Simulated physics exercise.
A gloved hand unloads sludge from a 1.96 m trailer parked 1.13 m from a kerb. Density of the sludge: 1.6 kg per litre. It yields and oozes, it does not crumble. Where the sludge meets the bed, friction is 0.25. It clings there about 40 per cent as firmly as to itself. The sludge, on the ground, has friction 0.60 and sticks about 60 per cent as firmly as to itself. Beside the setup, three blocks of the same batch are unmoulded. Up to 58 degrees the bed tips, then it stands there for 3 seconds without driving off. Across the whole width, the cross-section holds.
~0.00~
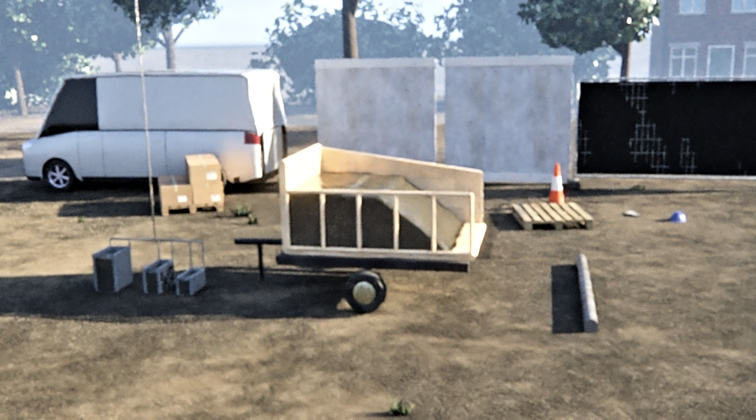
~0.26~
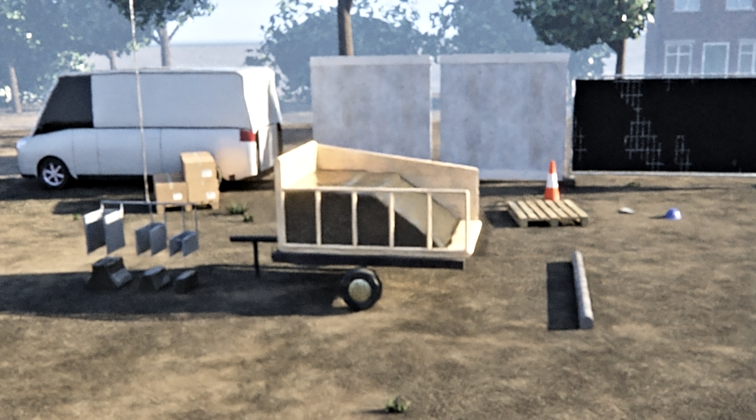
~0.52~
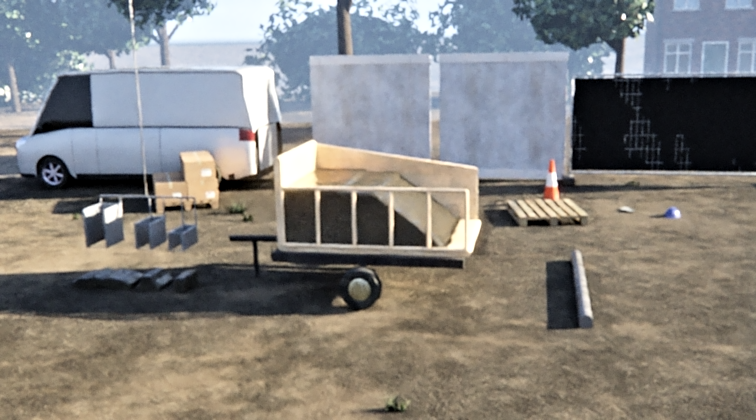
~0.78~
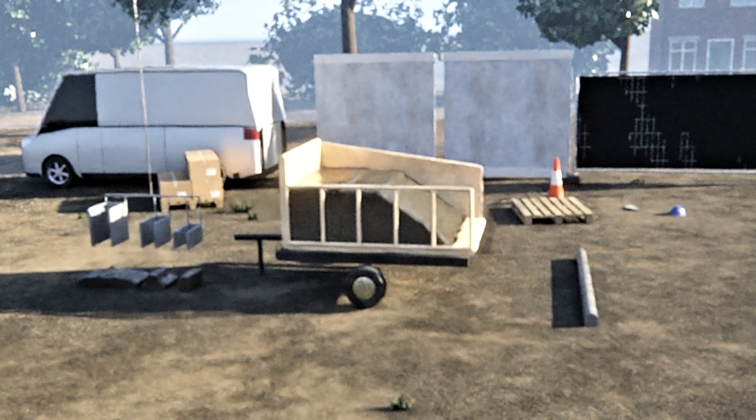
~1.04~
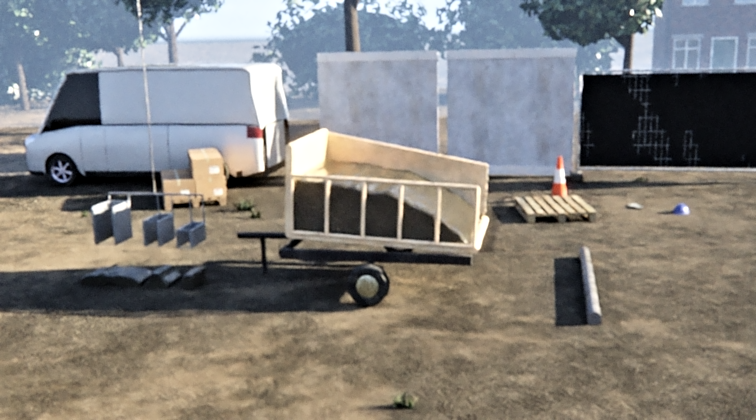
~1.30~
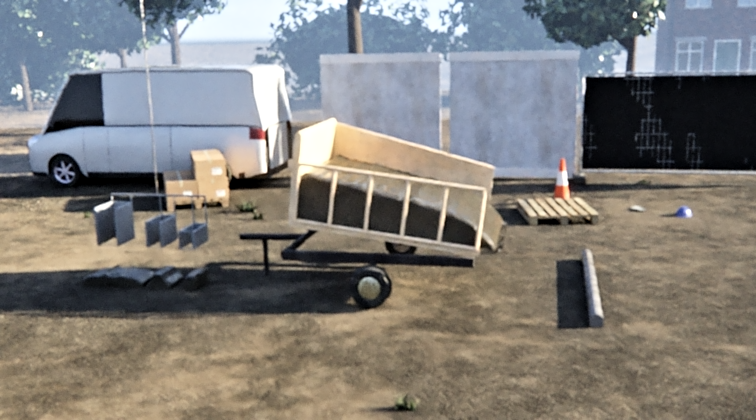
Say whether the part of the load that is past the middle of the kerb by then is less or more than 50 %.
I would say more.
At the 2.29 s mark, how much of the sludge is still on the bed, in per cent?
40 %.
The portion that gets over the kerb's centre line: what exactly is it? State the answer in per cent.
Near 55 %.
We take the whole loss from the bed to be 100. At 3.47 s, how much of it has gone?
The figure is some 100 %.
By 2.29 s, the tilt is 24 degrees, 40 % is on the bed and 10 % past the kerb's middle.
By 3.47 s, the tilt is 43 degrees, none is on the bed and 54 % past the kerb's middle.
By 4.64 s, the tilt is 58 degrees, none is on the bed and 57 % past the kerb's middle.
By 5.82 s, the tilt is 58 degrees, none is on the bed and 57 % past the kerb's middle.
By 7.52 s, at the end, the tilt is 58 degrees, none is on the bed and 57 % past the kerb's middle.
